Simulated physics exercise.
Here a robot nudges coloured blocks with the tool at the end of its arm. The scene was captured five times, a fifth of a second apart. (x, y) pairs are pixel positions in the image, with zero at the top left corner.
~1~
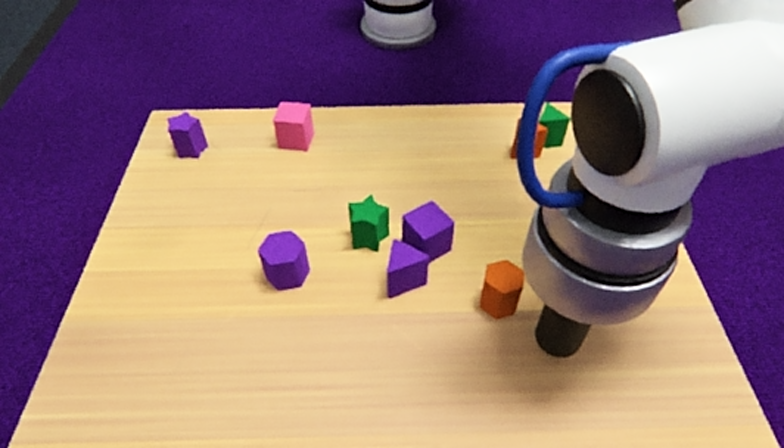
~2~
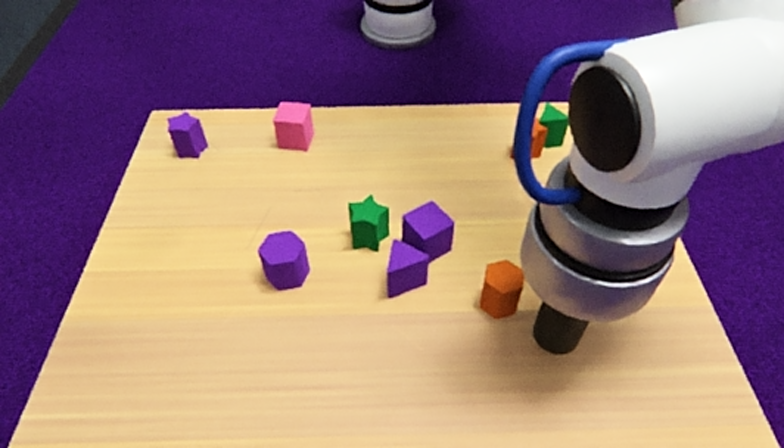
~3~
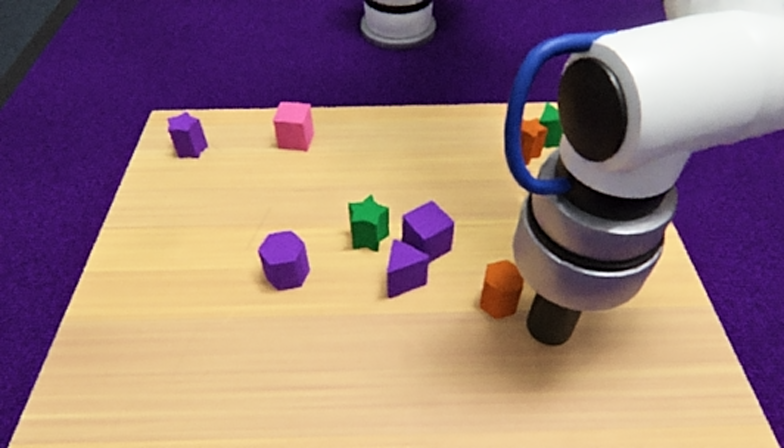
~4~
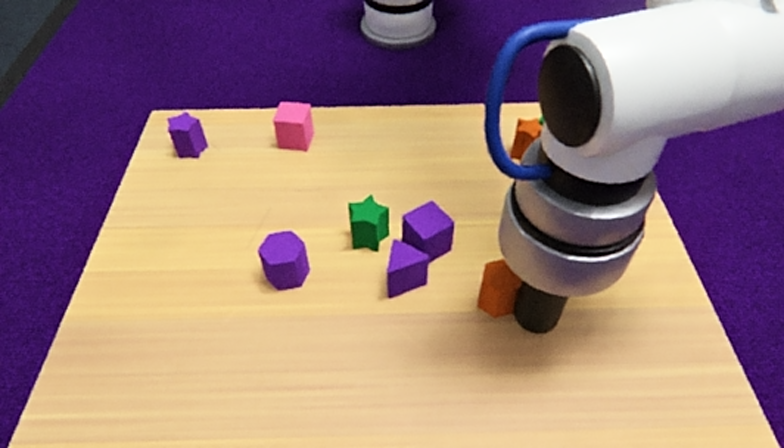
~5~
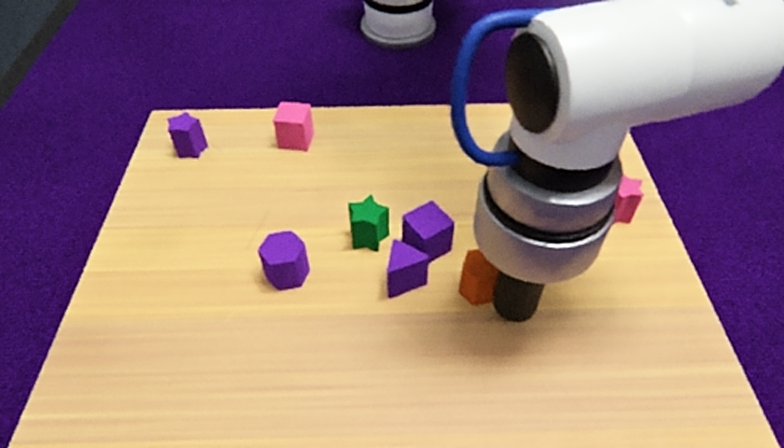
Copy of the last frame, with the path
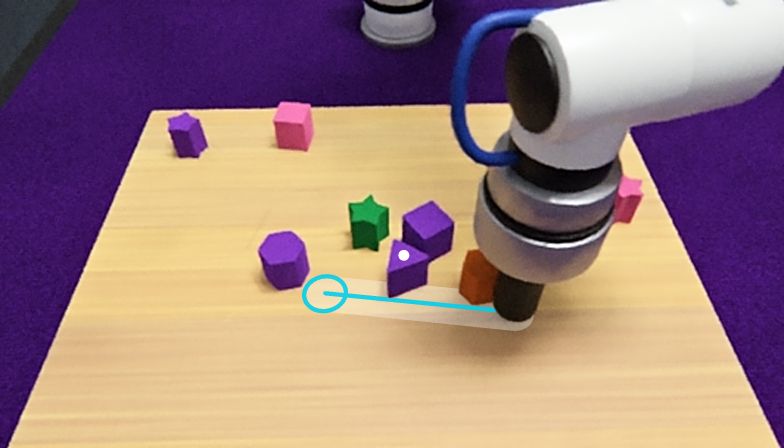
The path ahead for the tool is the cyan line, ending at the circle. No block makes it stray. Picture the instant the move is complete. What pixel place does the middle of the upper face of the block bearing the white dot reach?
When the path ends, it will be at (381, 243).
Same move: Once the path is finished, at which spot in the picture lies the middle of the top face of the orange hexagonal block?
At the end it should sit near (453, 246).
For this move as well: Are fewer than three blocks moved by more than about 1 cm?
Yes, that is how it ends up.
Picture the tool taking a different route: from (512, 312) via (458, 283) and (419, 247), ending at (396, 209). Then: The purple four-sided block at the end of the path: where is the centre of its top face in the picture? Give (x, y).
Located at (361, 142).
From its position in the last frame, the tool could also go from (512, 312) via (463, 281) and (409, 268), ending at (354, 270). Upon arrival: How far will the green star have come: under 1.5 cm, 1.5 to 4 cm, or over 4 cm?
Offset: Below 1.5 cm.
Drawn move, from (512, 312) to (325, 293); the dot is on the purple triangle.
On the path given first. One third of the way, tool (449, 297); orange hexagonal block (453, 246), turned 75° clockwise.
Two thirds of the way, tool (385, 291); purple triangle (382, 245), turned 20° clockwise; orange hexagonal block (453, 246), turned 75° clockwise.
At the end, tool (324, 285); purple hexagonal block still; purple triangle (381, 243), turned 30° clockwise; orange hexagonal block (453, 246), turned 75° clockwise.
